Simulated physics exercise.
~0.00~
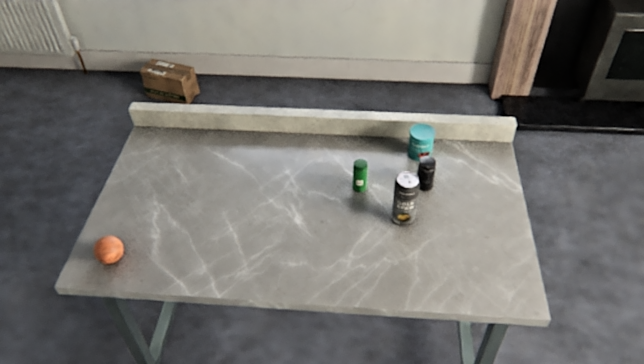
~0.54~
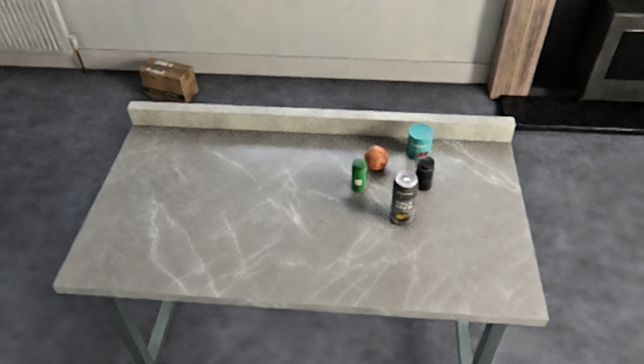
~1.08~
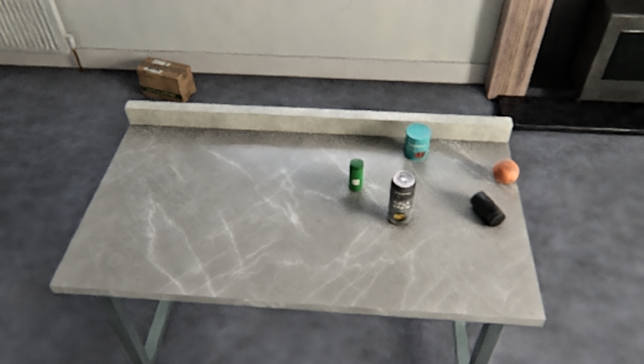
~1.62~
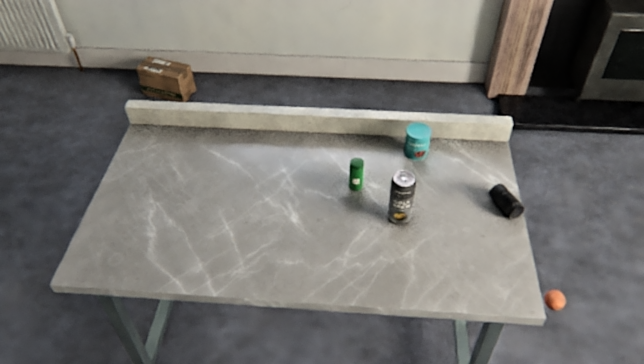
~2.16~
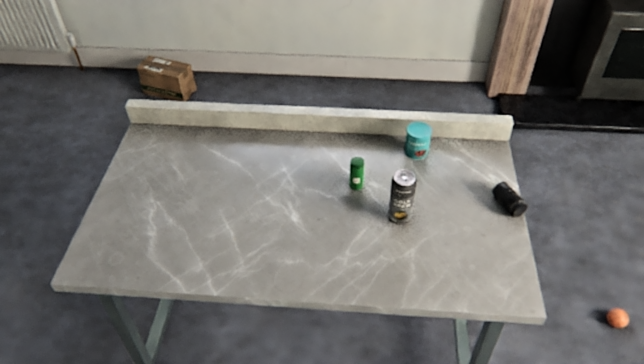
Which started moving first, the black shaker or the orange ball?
The orange ball started moving first. The black shaker was still upright in its place when the ball had already crossed most of the table, and it toppled and shifted only afterwards.
